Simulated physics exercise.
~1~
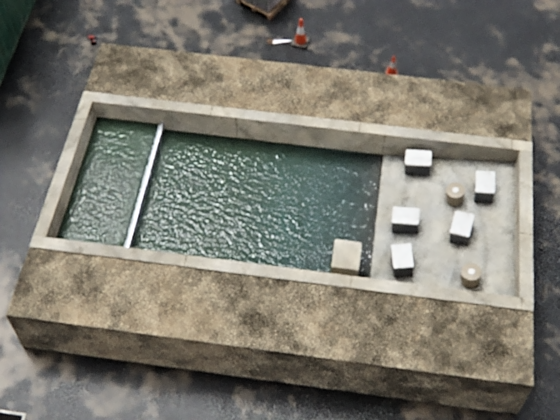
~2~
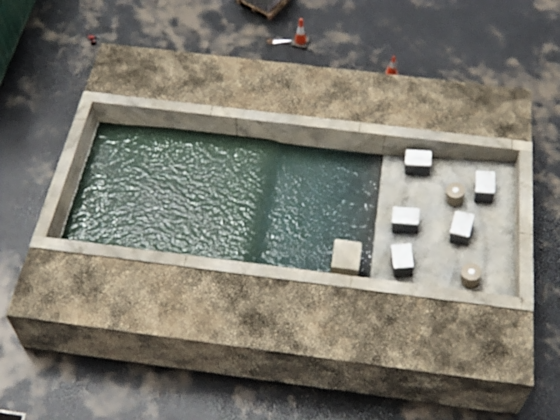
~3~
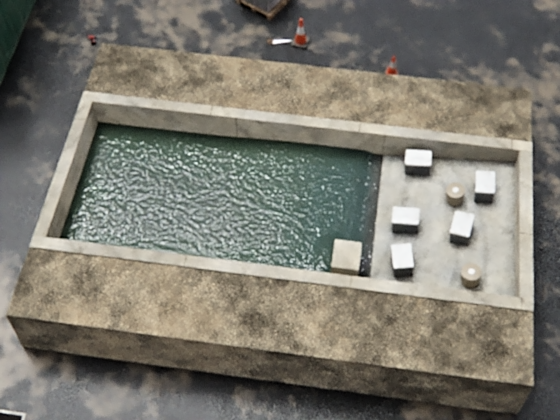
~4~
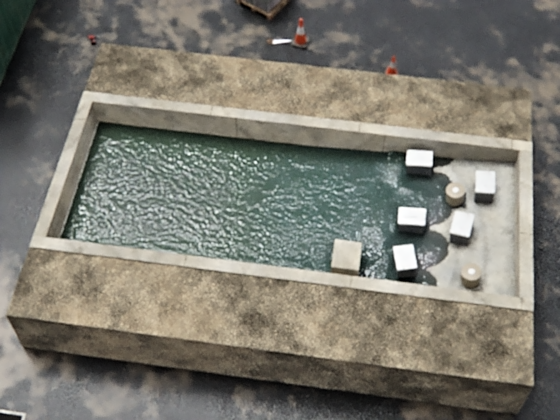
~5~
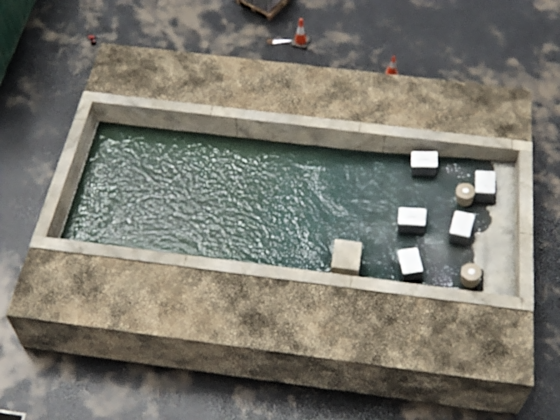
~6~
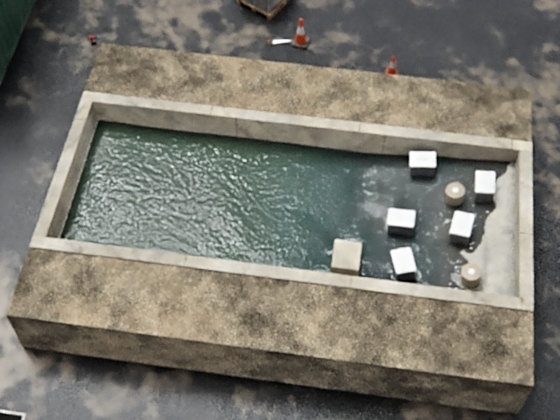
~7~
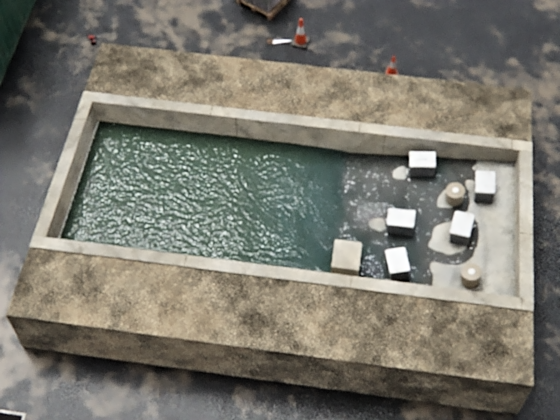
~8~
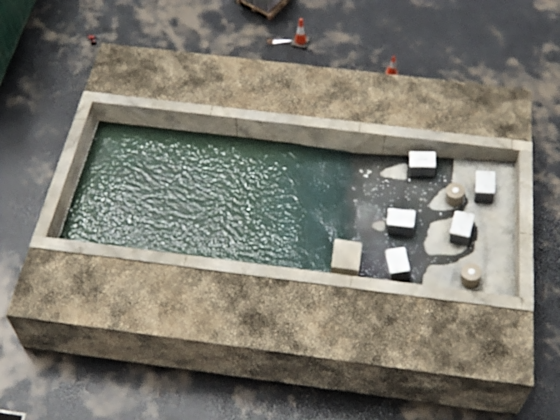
On a launching ramp seen from above, a walled basin holds greenish water, with a thin board penning in a body of it at the left and pale chests and round tubs standing on the dry slope at the right. The board is snatched away, and a swell travels right across the basin. Water climbs the slope and spreads around the chests and tubs, nudging a few slightly. It then slides back left, leaving wet, dark patches between them. At the end all of them still stand upright, close to where they began.
